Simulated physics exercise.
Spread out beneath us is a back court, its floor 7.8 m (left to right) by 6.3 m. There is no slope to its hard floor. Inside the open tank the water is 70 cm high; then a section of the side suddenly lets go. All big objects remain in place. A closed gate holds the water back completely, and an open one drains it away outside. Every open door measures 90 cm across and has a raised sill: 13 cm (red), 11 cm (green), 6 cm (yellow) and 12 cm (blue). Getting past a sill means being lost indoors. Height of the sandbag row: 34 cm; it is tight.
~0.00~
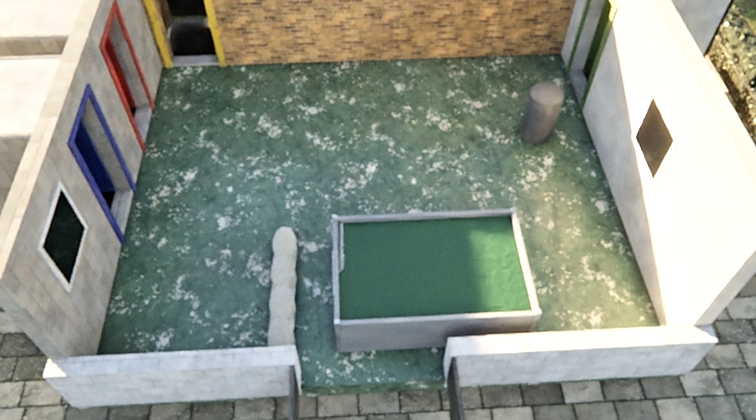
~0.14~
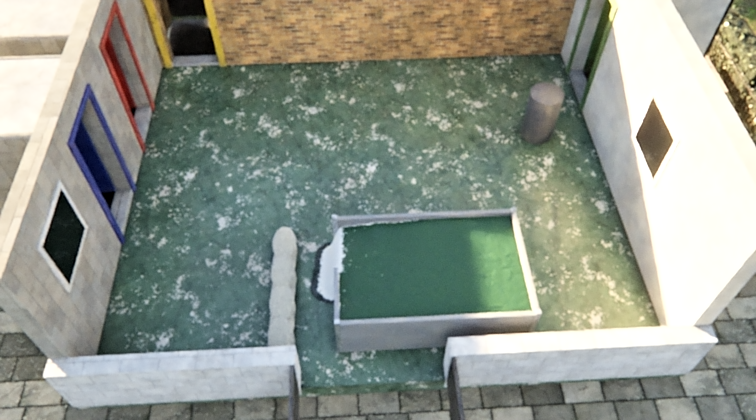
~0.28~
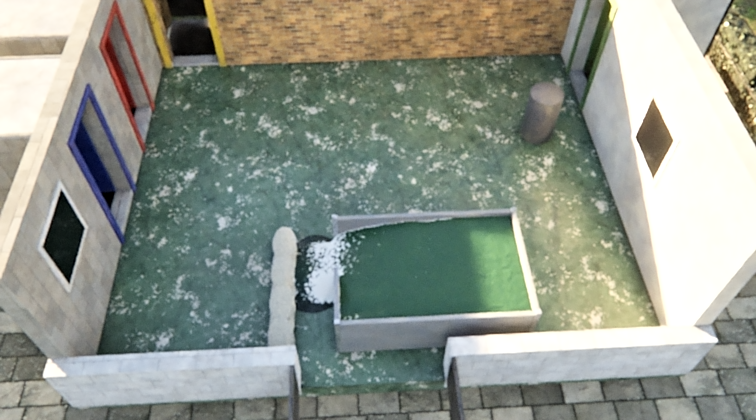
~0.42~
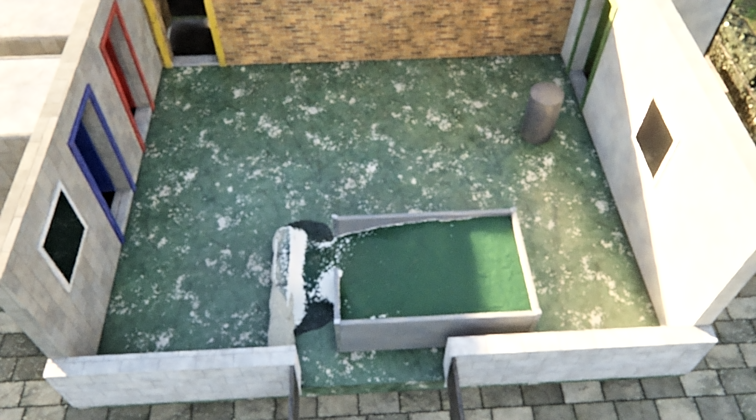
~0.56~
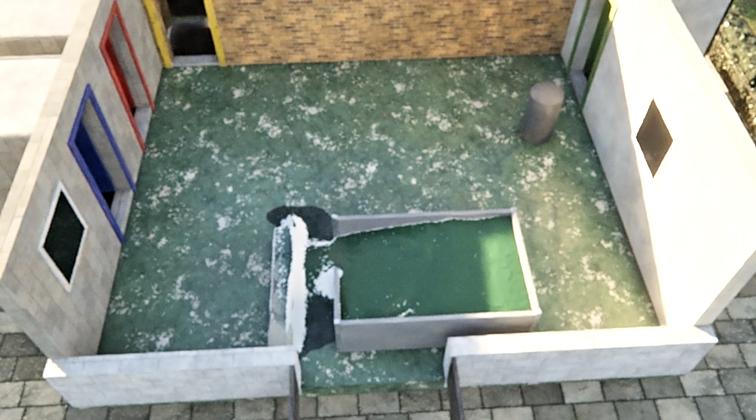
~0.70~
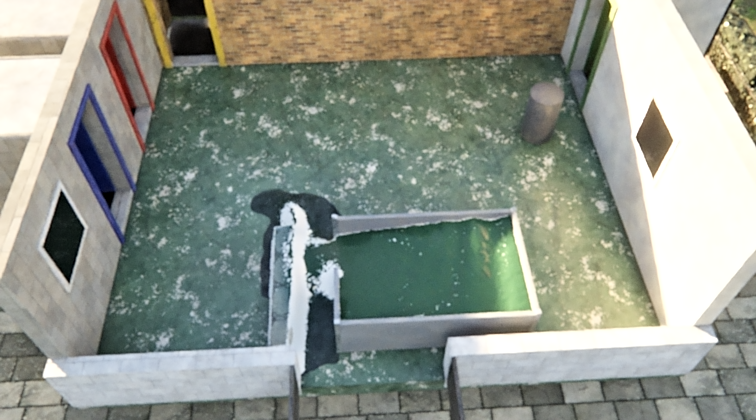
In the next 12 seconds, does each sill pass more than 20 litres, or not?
The red door does not. The green door does not. The yellow door does. The blue door does not.
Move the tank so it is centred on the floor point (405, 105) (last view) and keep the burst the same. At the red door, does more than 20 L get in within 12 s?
After that, the red door ends up outside the limit.
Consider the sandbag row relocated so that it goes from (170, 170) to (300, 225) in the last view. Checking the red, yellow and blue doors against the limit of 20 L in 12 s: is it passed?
At the red door the limit is not reached, at the yellow door it is exceeded, and at the blue door it is exceeded.
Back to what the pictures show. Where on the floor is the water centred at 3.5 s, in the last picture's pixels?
Around (355, 239) in the last picture.
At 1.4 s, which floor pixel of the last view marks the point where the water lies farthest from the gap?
Location: Approx. (241, 132) in the last view.
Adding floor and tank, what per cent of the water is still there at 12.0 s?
Around 72 percent of the water.
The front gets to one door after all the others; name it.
The green door.
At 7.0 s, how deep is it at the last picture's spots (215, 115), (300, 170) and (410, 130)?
Depths in turn: Roughly 6, 2 and 1 centimetres.
After 1.4 s water covers 20 % of the floor and is deepest (53 cm) near (300, 278); red door not reached, green door not reached, yellow door not reached, blue door not reached.
After 2.2 s water covers 45 % of the floor and is deepest (48 cm) near (300, 278); red door not reached, green door not reached, yellow door not reached, blue door not reached.
After 3.5 s water covers 50 % of the floor and is deepest (34 cm) near (300, 278); red door 6 cm at the sill, 0 L in, green door not reached, yellow door 11 cm at the sill, 5 L in, blue door 6 cm at the sill, 0 L in.
After 7.0 s water covers 65 % of the floor and is deepest (22 cm) near (300, 278); red door 7 cm at the sill, 0 L in, green door 6 cm at the sill, 0 L in, yellow door 8 cm at the sill, 40 L in, blue door 3 cm at the sill, 0 L in.
After 12.0 s water covers 85 % of the floor and is deepest (12 cm) near (300, 278); red door 5 cm at the sill, 0 L in, green door 6 cm at the sill, 0 L in, yellow door 6 cm at the sill, 46 L in, blue door 4 cm at the sill, 0 L in.
